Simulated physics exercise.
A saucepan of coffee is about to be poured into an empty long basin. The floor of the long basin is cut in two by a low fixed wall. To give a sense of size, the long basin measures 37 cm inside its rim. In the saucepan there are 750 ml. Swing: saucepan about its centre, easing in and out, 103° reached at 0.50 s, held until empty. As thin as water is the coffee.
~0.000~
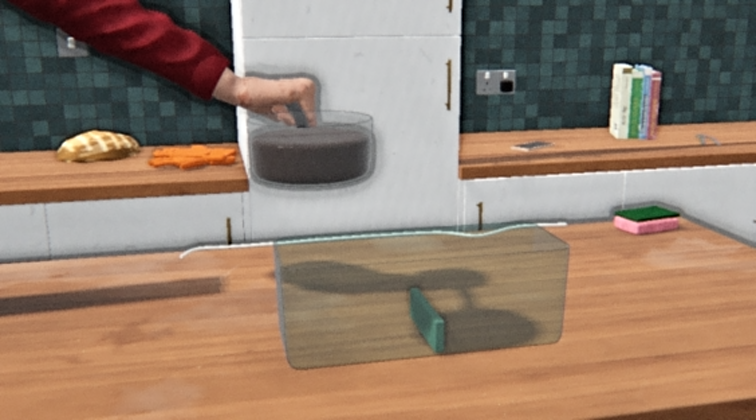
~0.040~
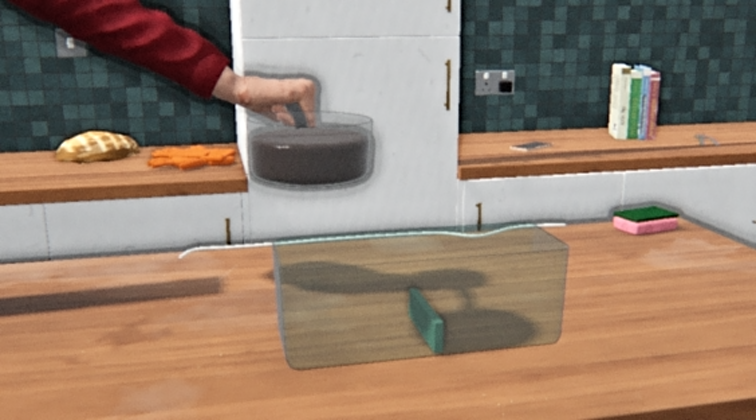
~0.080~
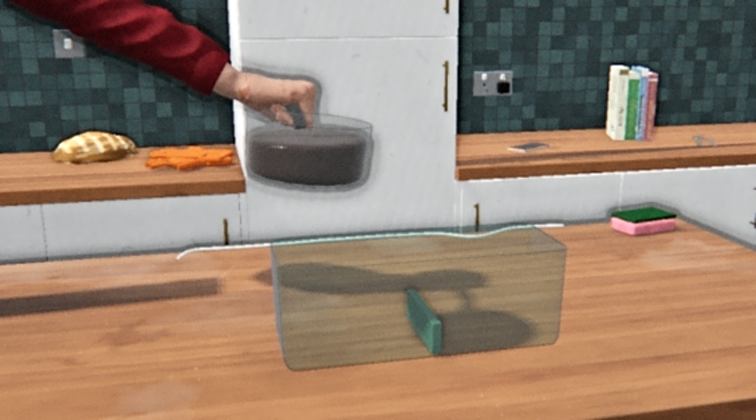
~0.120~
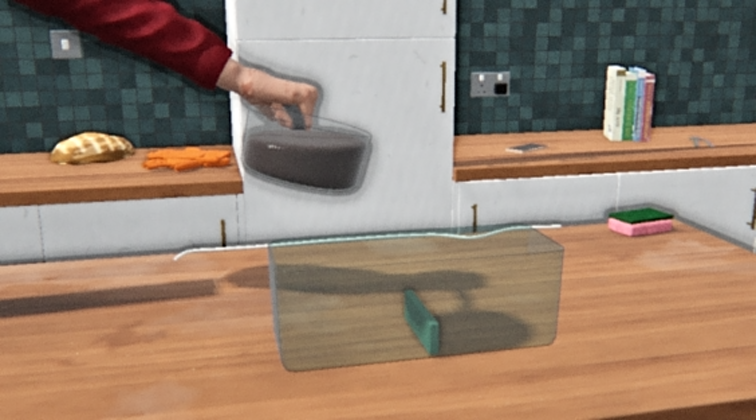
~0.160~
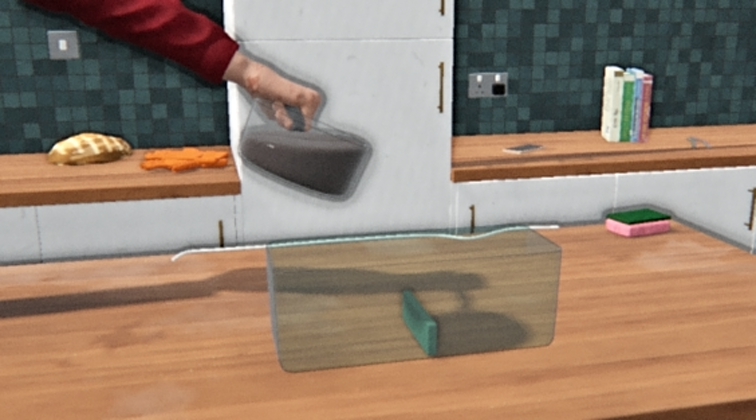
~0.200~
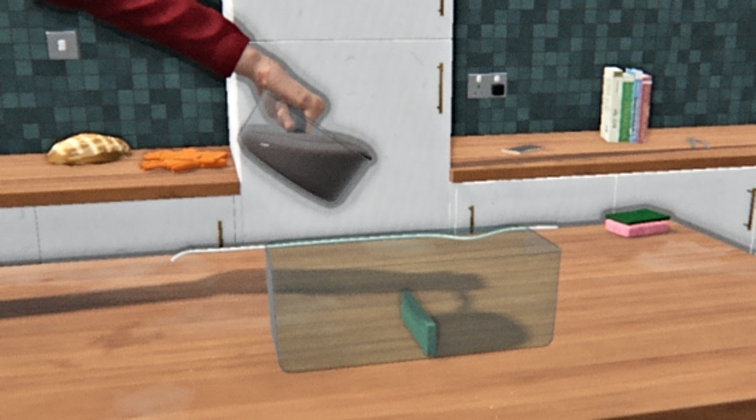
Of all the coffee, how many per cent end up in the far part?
Roughly 19 per cent.
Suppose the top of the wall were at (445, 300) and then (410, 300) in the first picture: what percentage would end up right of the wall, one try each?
10 per cent first, 35 per cent second.
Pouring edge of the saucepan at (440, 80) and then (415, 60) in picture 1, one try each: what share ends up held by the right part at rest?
Result: 80 per cent, then 75 per cent.
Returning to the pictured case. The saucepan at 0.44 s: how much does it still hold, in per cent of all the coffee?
I'd put it near 22 percent.
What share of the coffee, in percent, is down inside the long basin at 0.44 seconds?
Close to 34 in a hundred.
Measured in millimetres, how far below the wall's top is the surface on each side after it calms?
Looks like roughly 18 mm on the left and roughly 36 mm on the right.
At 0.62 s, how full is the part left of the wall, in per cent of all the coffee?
I'd put it at close to 80 %.
After 0.44 s the tilt is 99° and 21 per cent is still to pour, 31 is left of the wall and 2 right of it.
After 0.62 s the tilt is 103° and 5 per cent is still to pour, 80 is left of the wall and 9 right of it.
After 0.80 s the tilt is 103° and 1 per cent is still to pour, 72 is left of the wall and 16 right of it.
After 1.00 s the tilt is 103° and 0 per cent is still to pour, 74 is left of the wall and 19 right of it.
In the end 74 per cent lies left of the wall, 19 right of it and 7 outside.
